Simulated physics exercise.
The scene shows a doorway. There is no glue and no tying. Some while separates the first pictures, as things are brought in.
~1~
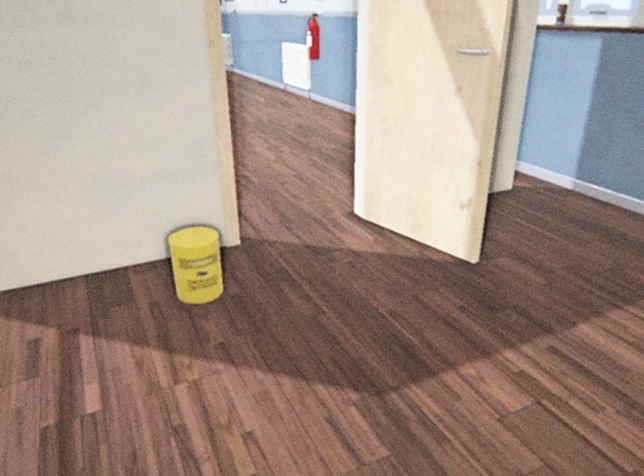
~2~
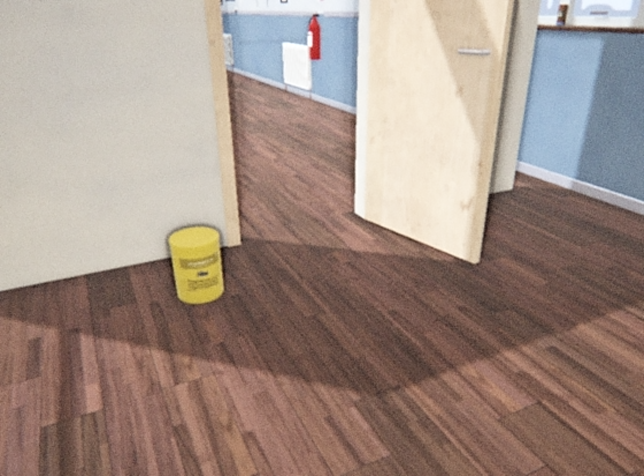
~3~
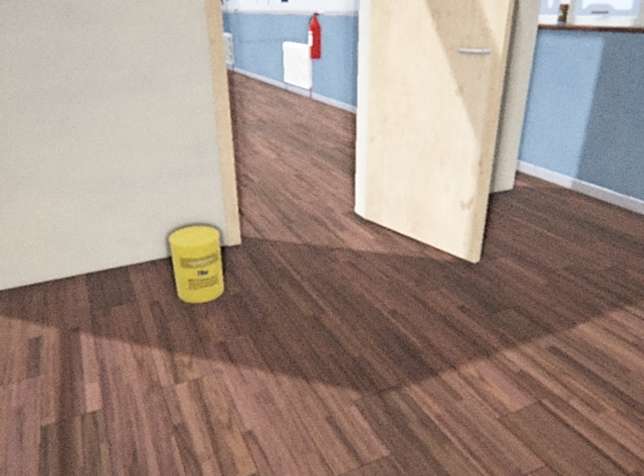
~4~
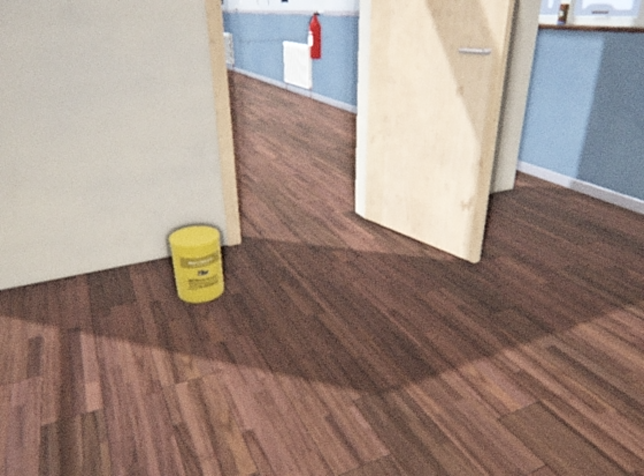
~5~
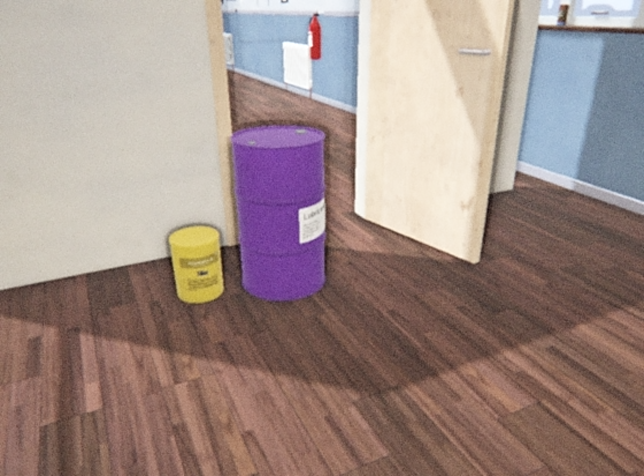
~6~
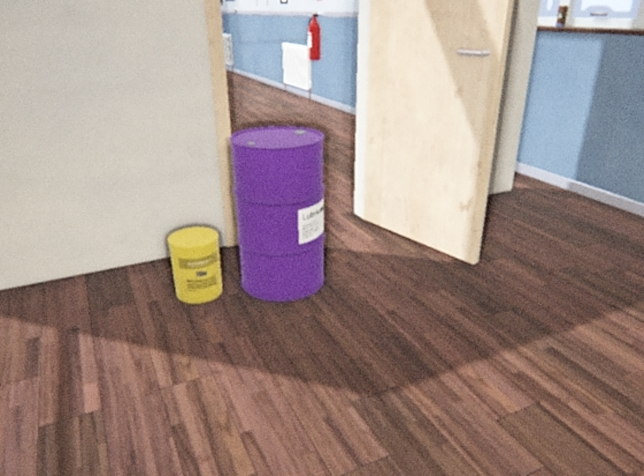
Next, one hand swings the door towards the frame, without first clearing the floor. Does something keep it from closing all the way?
Yes, it stays partly open.
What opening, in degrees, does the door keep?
I'd say it stays open by roughly 45 degrees.
Then, 0.60 s past the last view, door at 90°.
Then, 1.00 s past the last view, door at 71°.
Then, 1.30 s past the last view, door at 55°.
Finally, door at 47°; both still in place. Final places as the last picture's camera would see them, purple drum near (280, 212).
